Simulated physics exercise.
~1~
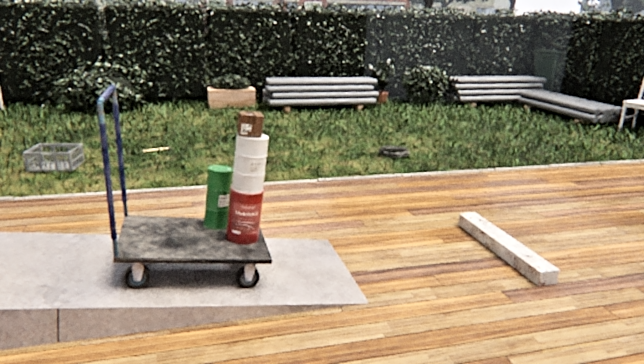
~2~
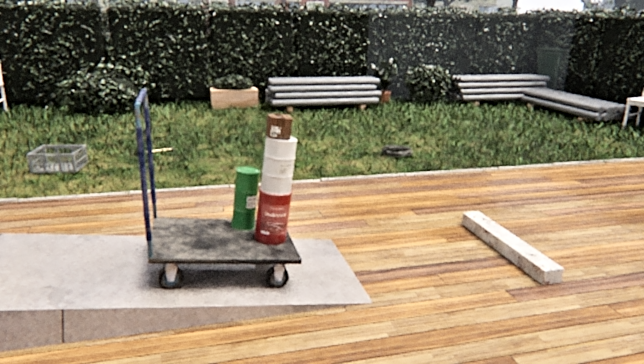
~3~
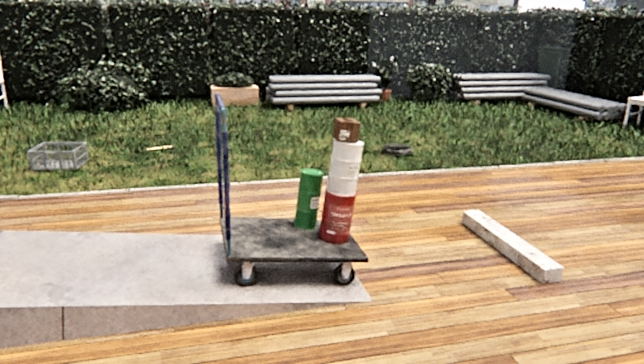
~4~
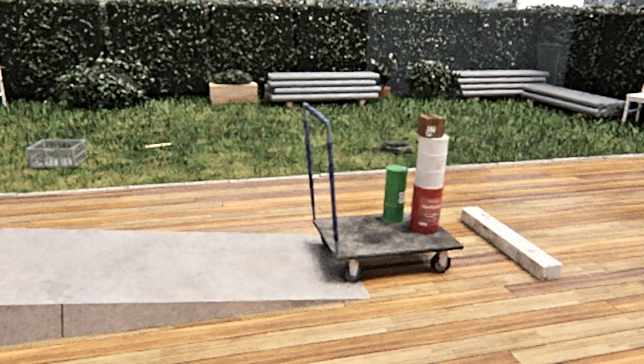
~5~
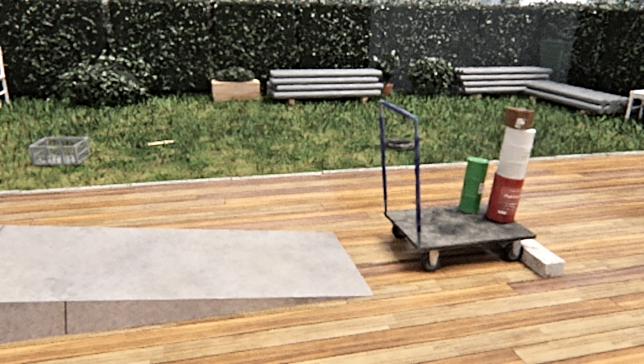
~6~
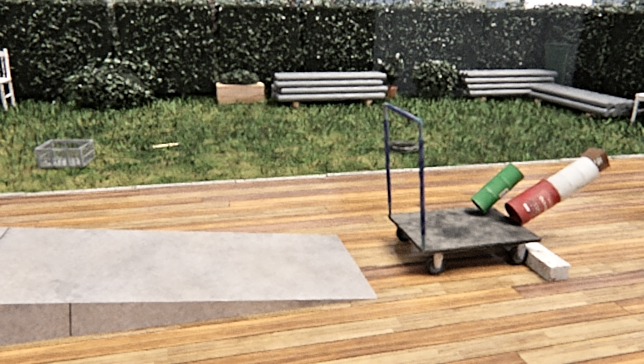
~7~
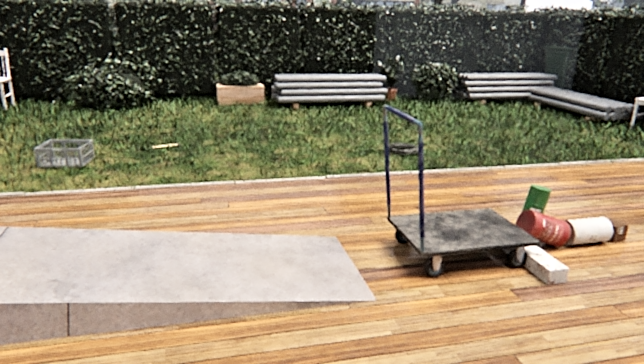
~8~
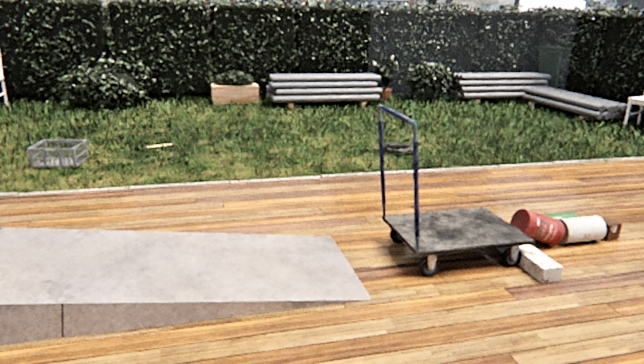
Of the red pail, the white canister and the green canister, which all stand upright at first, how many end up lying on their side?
All three of them end up lying on their side on the decking, past the front of the trolley.
